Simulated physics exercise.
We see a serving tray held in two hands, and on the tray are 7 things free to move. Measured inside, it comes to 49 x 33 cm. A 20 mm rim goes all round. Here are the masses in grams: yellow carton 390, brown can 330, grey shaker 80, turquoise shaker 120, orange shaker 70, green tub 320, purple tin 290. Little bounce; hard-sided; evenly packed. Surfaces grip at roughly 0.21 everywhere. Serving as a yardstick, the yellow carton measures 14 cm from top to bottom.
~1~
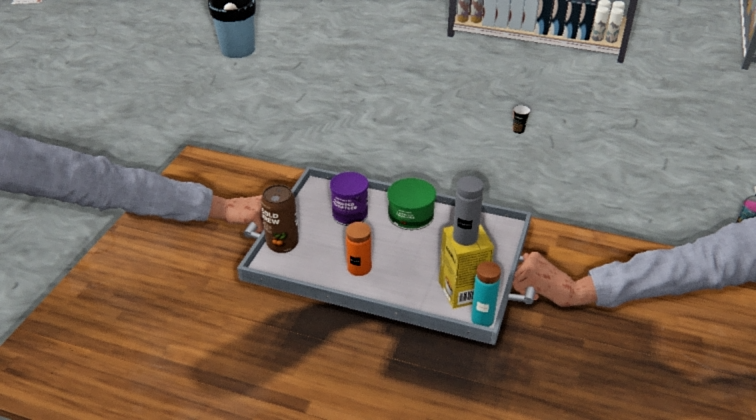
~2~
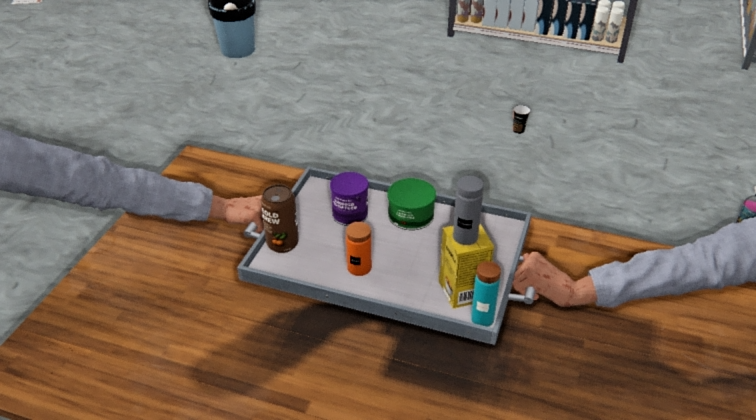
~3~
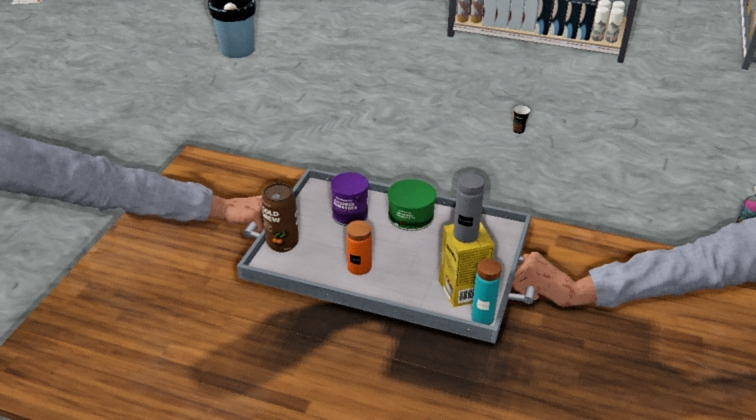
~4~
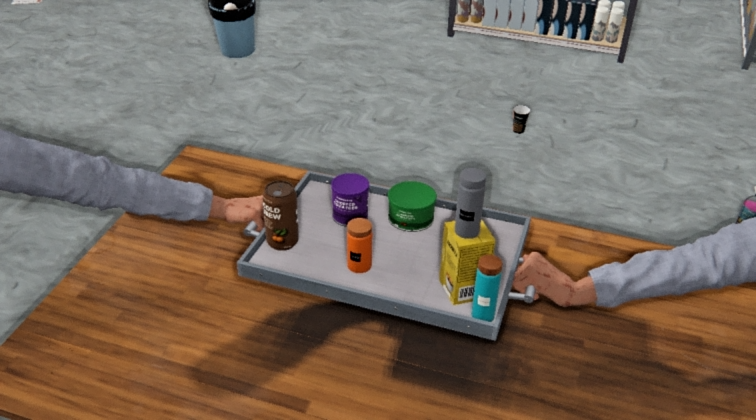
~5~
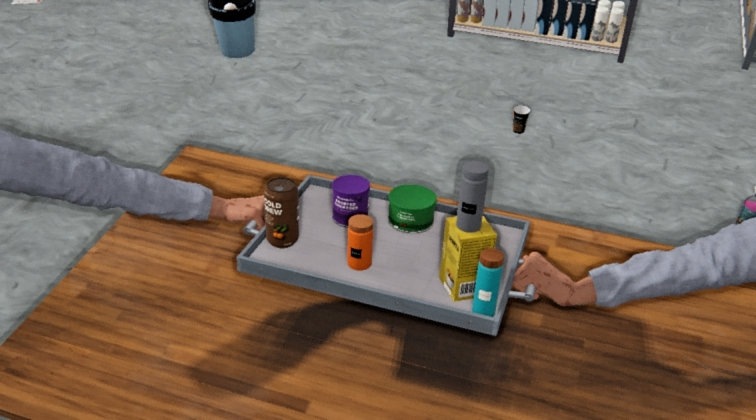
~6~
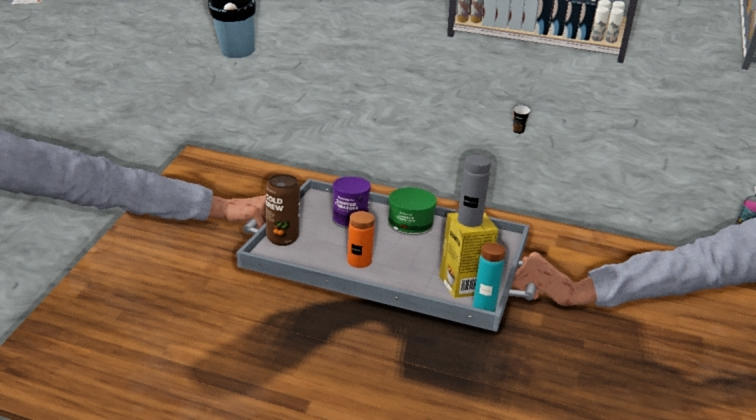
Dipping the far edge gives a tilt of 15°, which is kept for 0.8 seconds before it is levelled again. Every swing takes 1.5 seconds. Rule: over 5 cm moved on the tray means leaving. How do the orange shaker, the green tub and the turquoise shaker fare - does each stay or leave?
Here is how it goes: The orange shaker is displaced, the green tub remains, the turquoise shaker is displaced.
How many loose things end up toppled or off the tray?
Tally: 3.
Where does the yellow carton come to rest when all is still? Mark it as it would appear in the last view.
Its centre ends close to (479, 197) in the last view.
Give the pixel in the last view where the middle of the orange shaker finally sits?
Somewhere around (377, 195).
Then, 0.60 s later than the last frame, tray tilted 15°, far edge down; turquoise shaker 6 cm from its spot near (496, 259); orange shaker 5 cm from its spot near (370, 226); grey shaker 10 cm from its spot.
Then, 0.90 s later than the last frame, tray tilted 15°, far edge down; grey shaker now off the tray; turquoise shaker 16 cm from its spot near (505, 236); orange shaker 14 cm from its spot near (383, 210).
Then, 1.40 s later than the last frame, tray tilted 15°, far edge down; brown can now off the tray; turquoise shaker on its side near (522, 218); orange shaker 17 cm from its spot near (379, 201).
Then, 1.80 s later than the last frame, tray tilted 12°, far edge down; turquoise shaker now off the tray; orange shaker 17 cm from its spot near (378, 200); yellow carton 20 cm from its spot.
When it is over, off the tray, brown can, grey shaker and turquoise shaker; not toppled but over 5 cm from the start, yellow carton, orange shaker and purple tin; the last one within 5 cm of the start. In the last view, orange shaker near (377, 195), green tub near (413, 202).
